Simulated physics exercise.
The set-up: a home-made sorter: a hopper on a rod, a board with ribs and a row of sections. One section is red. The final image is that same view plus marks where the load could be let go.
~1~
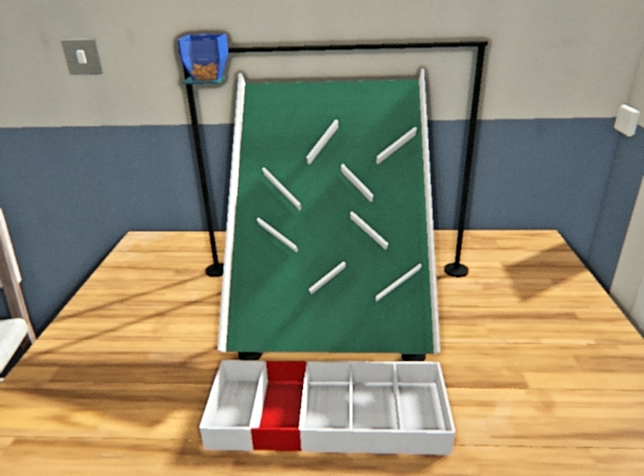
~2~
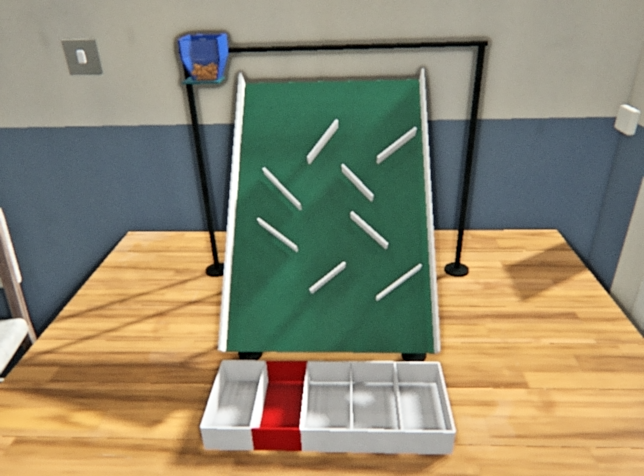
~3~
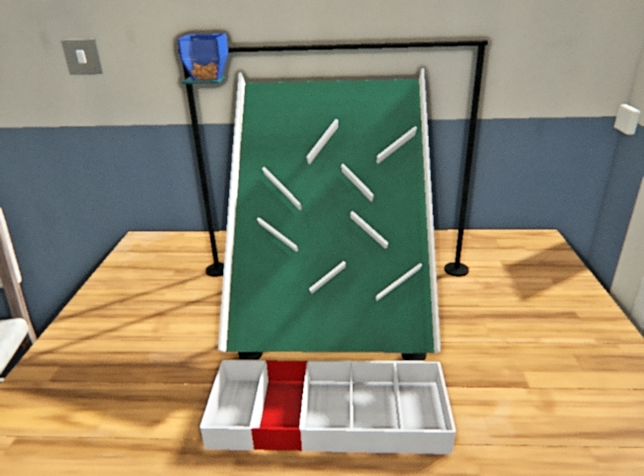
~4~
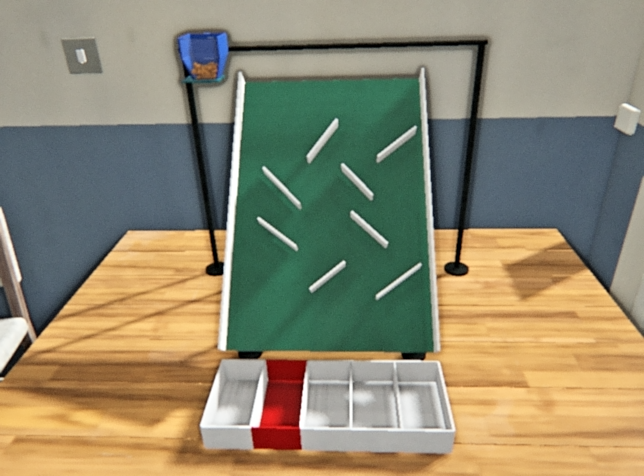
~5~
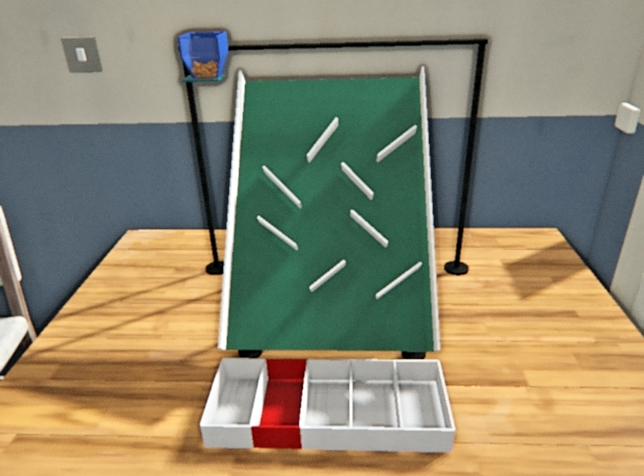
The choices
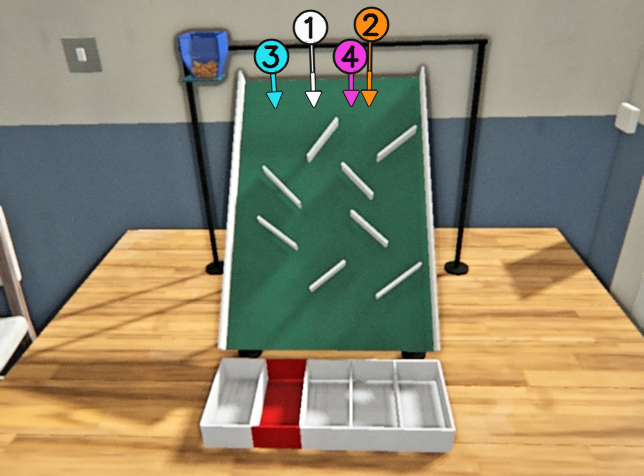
Green ribbed board standing motionless on a wooden table, a blue hopper at upper left and a sectioned tray in front.
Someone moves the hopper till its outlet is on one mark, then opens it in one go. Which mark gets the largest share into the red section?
1 works best here.
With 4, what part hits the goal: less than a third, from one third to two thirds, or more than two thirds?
It is less than a third.
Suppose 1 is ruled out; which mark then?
3.
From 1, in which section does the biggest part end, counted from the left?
The second.
On the marked copy, mark 1 meets the board at (313, 101); mark 2 meets the board at (369, 100); mark 3 meets the board at (275, 101); mark 4 meets the board at (351, 100).
With 1, the bulk in the red section, close to a quarter in other sections.
With 2, only a few in the red section, all but a few in other sections.
With 3, close to half in the red section, close to a third in other sections, a small share outside the box.
With 4, close to a quarter in the red section, the bulk in other sections.
